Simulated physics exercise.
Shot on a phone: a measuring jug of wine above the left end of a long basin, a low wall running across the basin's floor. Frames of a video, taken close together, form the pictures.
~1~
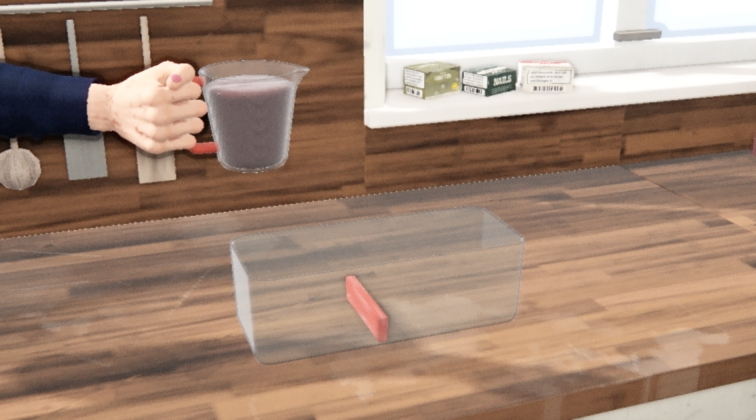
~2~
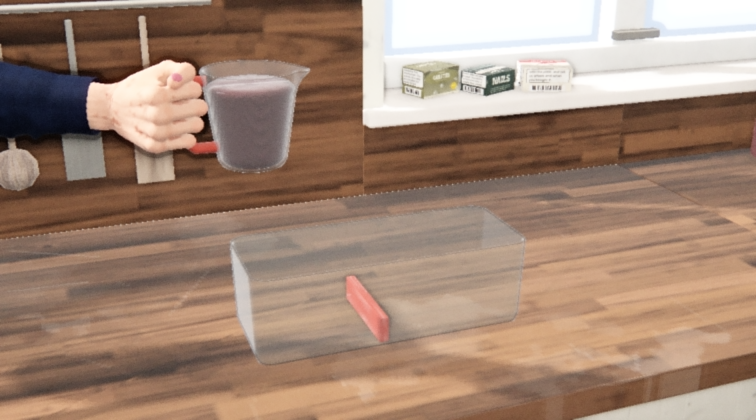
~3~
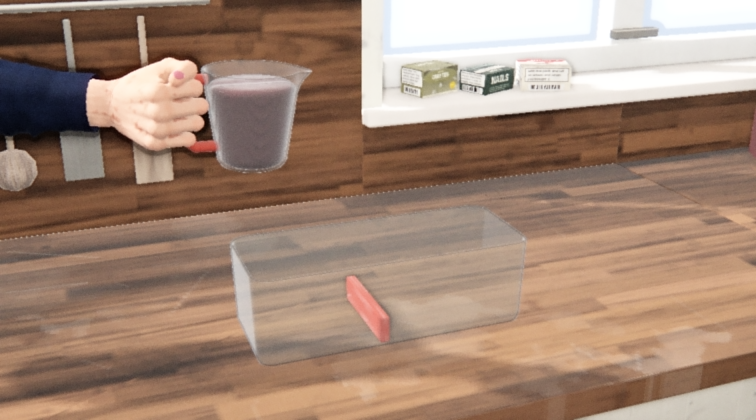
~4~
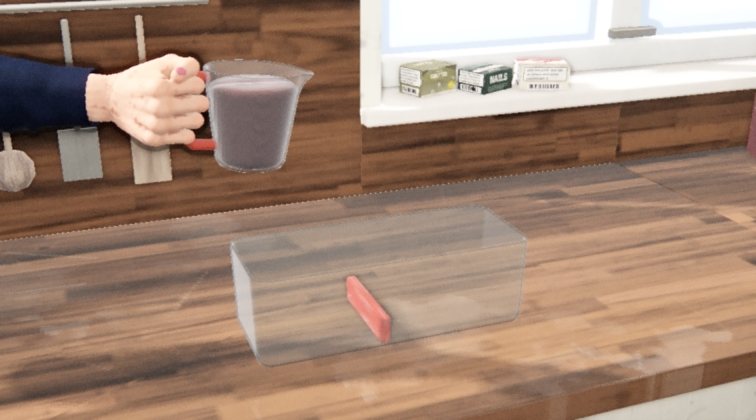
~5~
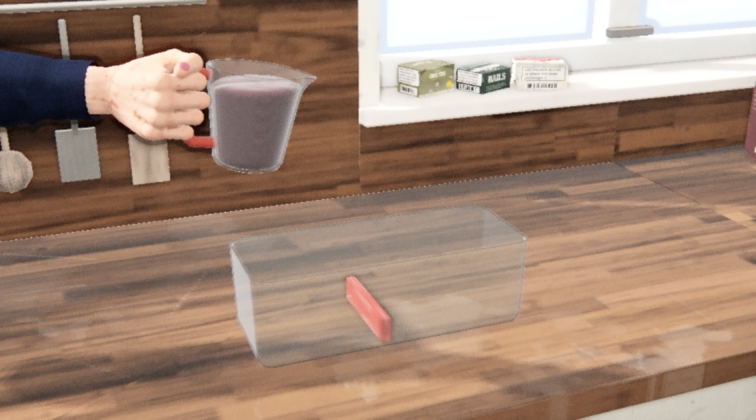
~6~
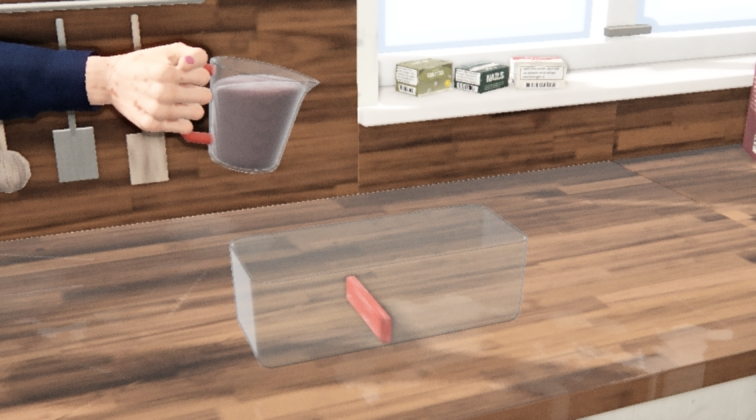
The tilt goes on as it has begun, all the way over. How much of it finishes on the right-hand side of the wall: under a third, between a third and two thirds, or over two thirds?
I expect what gathers right of the wall to fall within one third to two thirds.
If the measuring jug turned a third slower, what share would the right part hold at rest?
Roughly 65 per cent ends up there.
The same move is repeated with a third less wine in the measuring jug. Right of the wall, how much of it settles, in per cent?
About 25 %.
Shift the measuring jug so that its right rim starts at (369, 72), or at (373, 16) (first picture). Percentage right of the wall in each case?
Near 90 per cent for the first start, near 85 per cent for the second.
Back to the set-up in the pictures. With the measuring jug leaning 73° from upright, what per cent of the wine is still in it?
65 per cent, roughly.
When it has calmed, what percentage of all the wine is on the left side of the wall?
Near 45 in a hundred.
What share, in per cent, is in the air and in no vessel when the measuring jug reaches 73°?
About 25 per cent.
A moment on, the measuring jug is tipped part way and 67 per cent is still to pour, 1 is left of the wall and 6 right of it.
Next, the measuring jug is tipped right over and 10 per cent is still to pour, 24 is left of the wall and 46 right of it.
Then the measuring jug is tipped right over and 0 per cent is still to pour, 47 is left of the wall and 50 right of it.
Later the measuring jug is tipped right over and 0 per cent is still to pour, 47 is left of the wall and 51 right of it.
Finally, 47 per cent lies left of the wall, 51 right of it and 2 outside.
